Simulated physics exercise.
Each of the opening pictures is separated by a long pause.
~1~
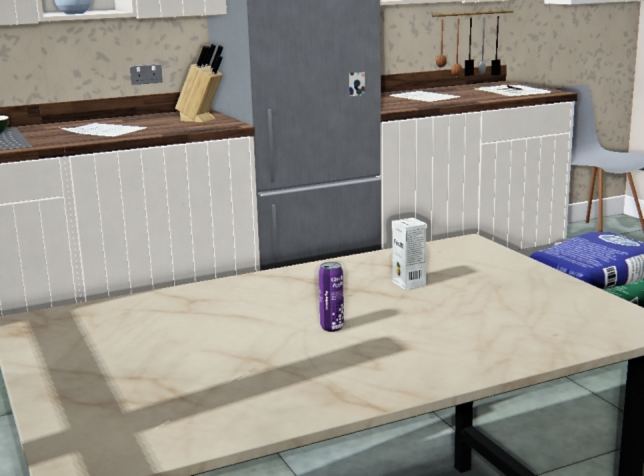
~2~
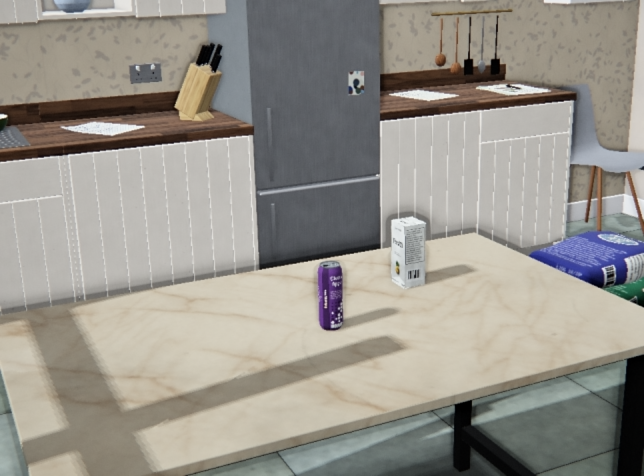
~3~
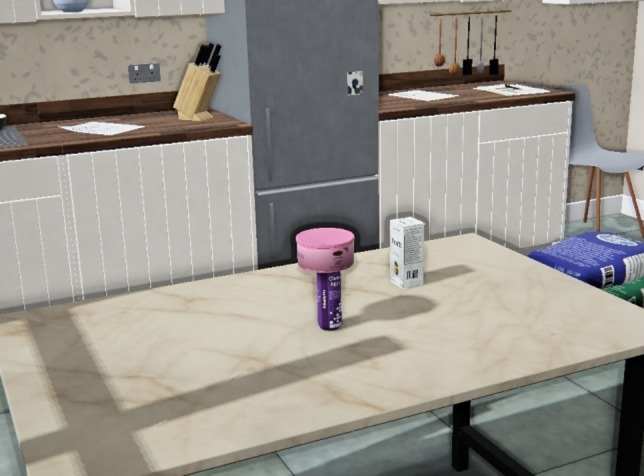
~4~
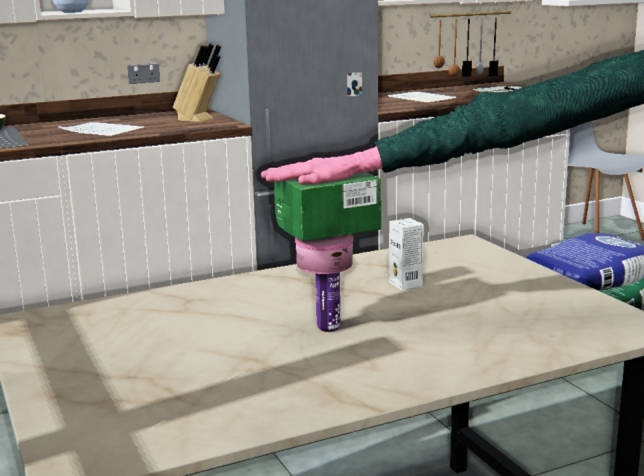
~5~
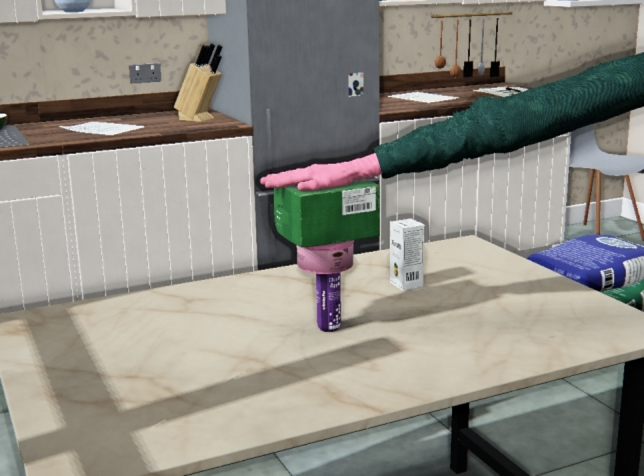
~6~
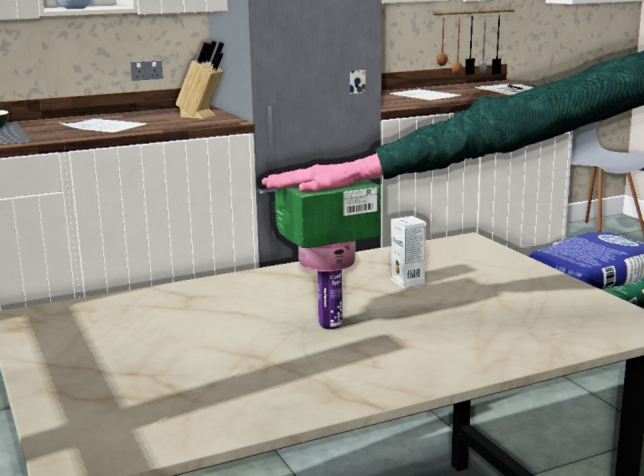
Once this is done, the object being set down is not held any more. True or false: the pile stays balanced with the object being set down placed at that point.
True.
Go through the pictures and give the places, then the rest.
In the first picture, the last thing is not in view yet; white carton (409, 253).
In the second picture, the last thing is not in view yet.
In the third picture, the last thing is not in view yet; purple can (329, 296).
In the fourth picture, still above its spot; green box (327, 202); white carton (406, 254).
In the fifth picture, still above its spot; green box (326, 209); pink tub (325, 251).
In the sixth picture, set down, still held; green box (328, 209); purple can (330, 295).
Then, 0.50 s later than the last frame, all is still.
Then, 1.20 s later than the last frame, green box resting near (328, 210).
When it is over, all 4 as before. End places, in pixels of the last picture, green box near (328, 210). The pile holds.
